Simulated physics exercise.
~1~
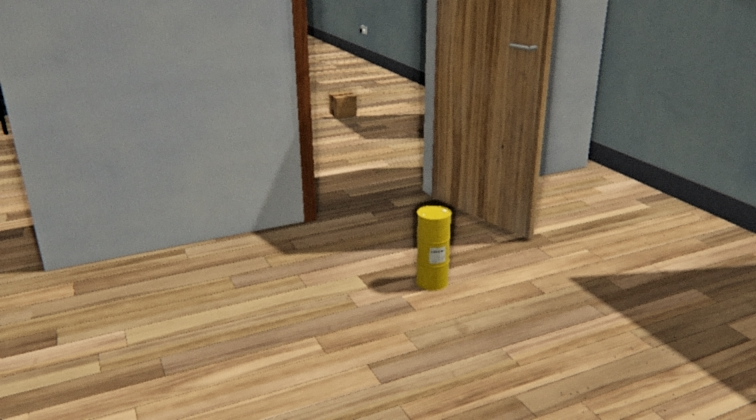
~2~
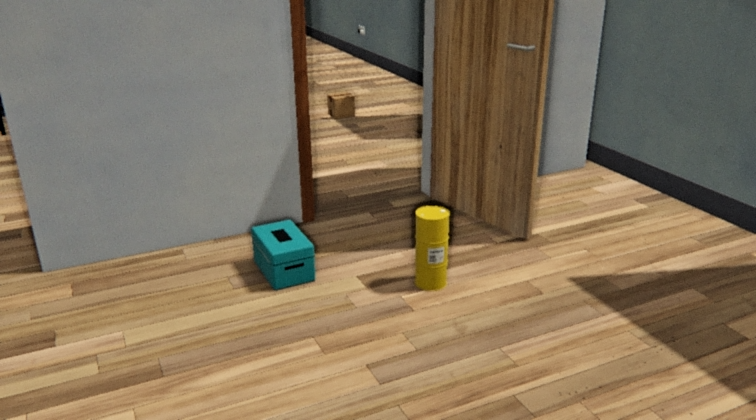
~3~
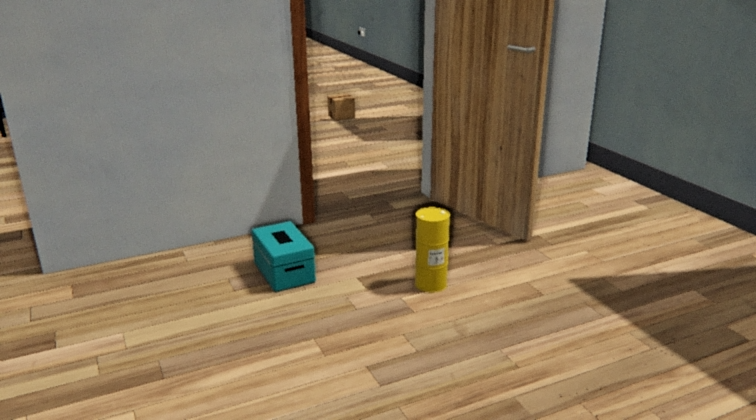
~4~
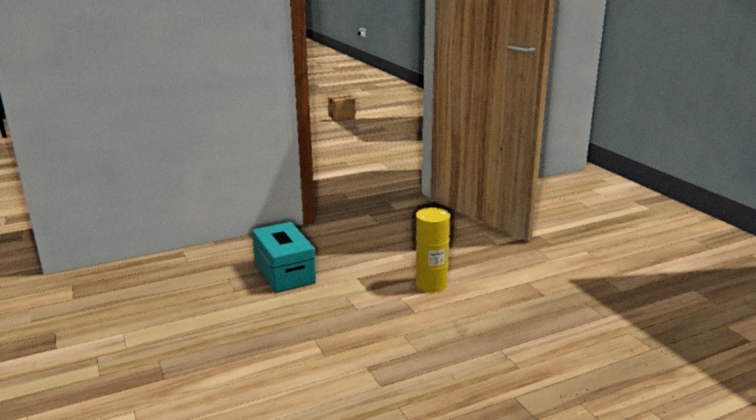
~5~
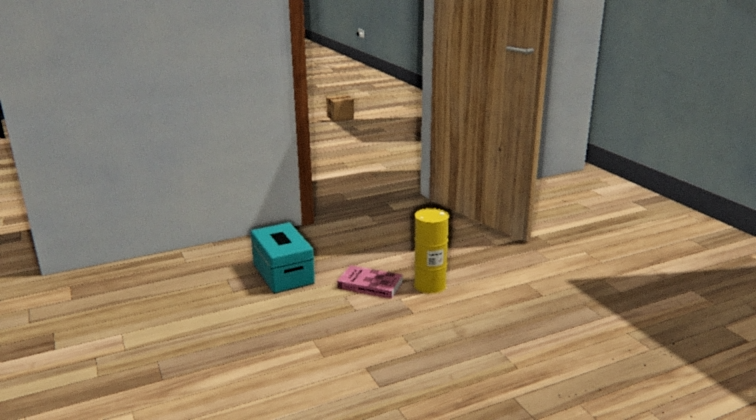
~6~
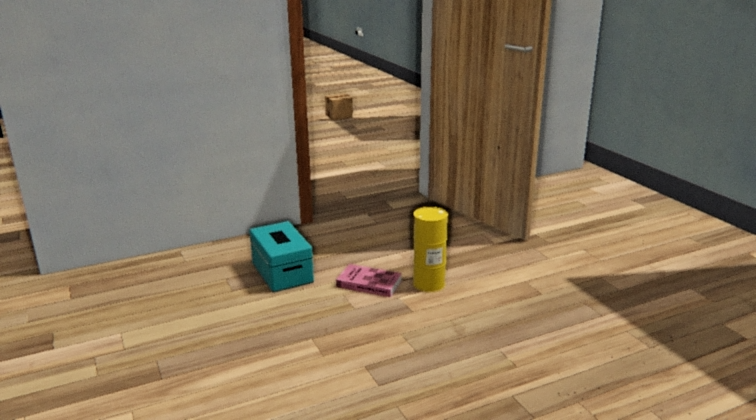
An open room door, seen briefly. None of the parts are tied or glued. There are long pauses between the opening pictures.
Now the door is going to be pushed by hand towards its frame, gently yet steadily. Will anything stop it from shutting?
Okay, the door ends up flush with the frame.
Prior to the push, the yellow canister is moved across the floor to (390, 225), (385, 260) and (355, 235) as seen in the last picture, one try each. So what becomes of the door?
First it finishes its swing, then it finishes its swing, and last it cannot finish its swing.
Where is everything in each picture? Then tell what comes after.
The first frame shows door wide open and still.
The second frame shows door wide open and still; turquoise toolbox (283, 254); yellow canister (432, 249).
The third frame shows door wide open and still; turquoise toolbox (283, 255); yellow canister (432, 250).
The fourth frame shows door wide open and still; turquoise toolbox (283, 256); yellow canister (432, 251).
The fifth frame shows door wide open and still; turquoise toolbox (282, 257); yellow canister (431, 251).
The sixth frame shows door wide open and still; pink book (369, 280); turquoise toolbox (281, 255).
Then, 0.80 s past the last view, open by 86°.
Then, 1.50 s past the last view, open by 59°.
Then, 2.10 s past the last view, open by 36°.
Then, 2.70 s past the last view, open by 12°.
Finally, open by 0°; all 3 still in place. Final places as the last picture's camera would see them, pink book near (369, 280).
